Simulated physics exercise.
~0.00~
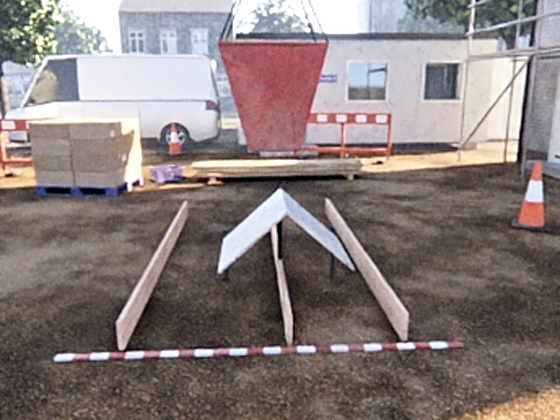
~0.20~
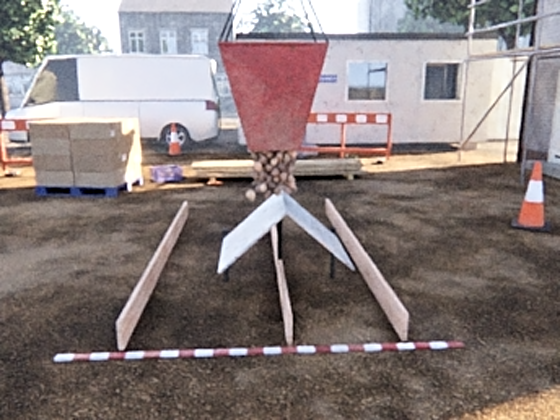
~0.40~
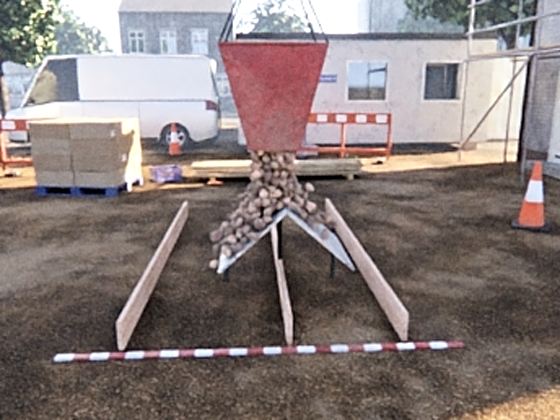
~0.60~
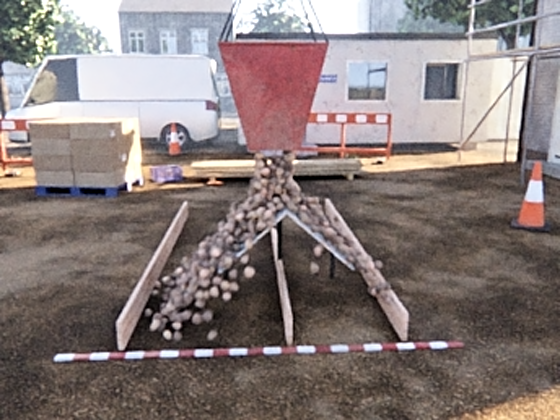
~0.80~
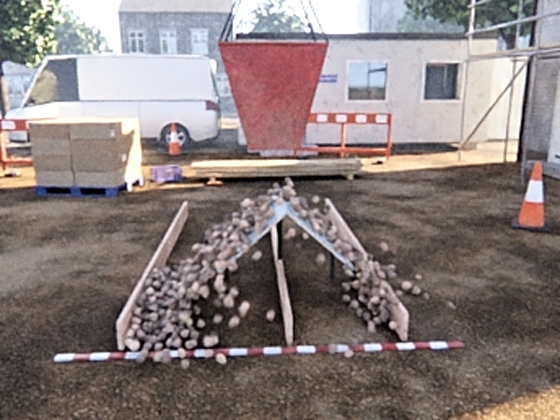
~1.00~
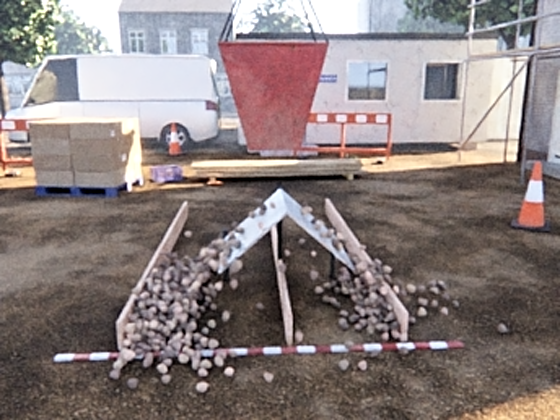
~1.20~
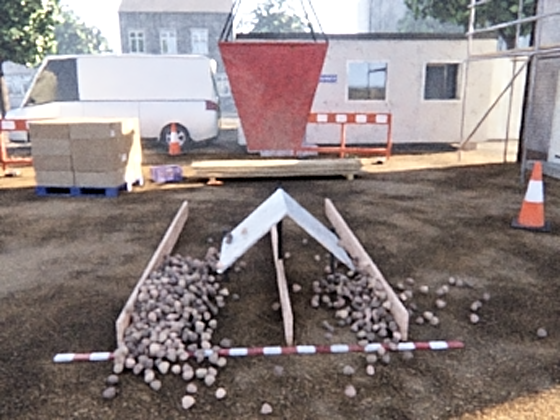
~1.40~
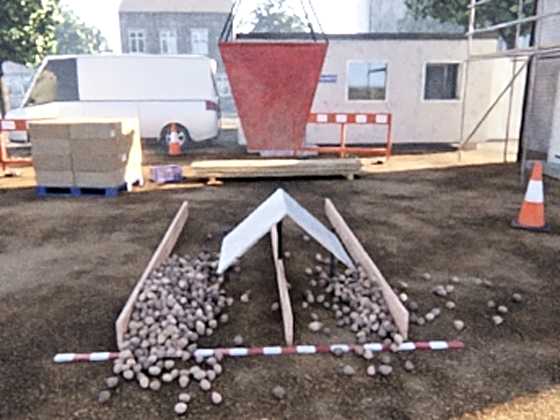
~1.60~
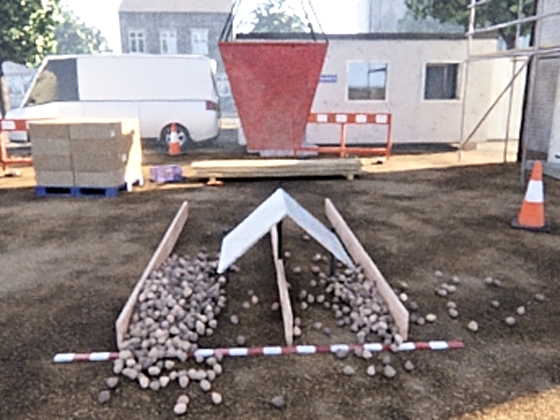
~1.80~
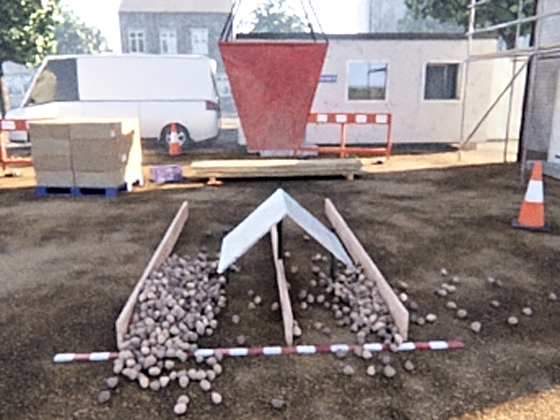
Building site with round stones pouring from a hanging red skip onto peaked steel, most settling left, fewer right, some scattering beyond.
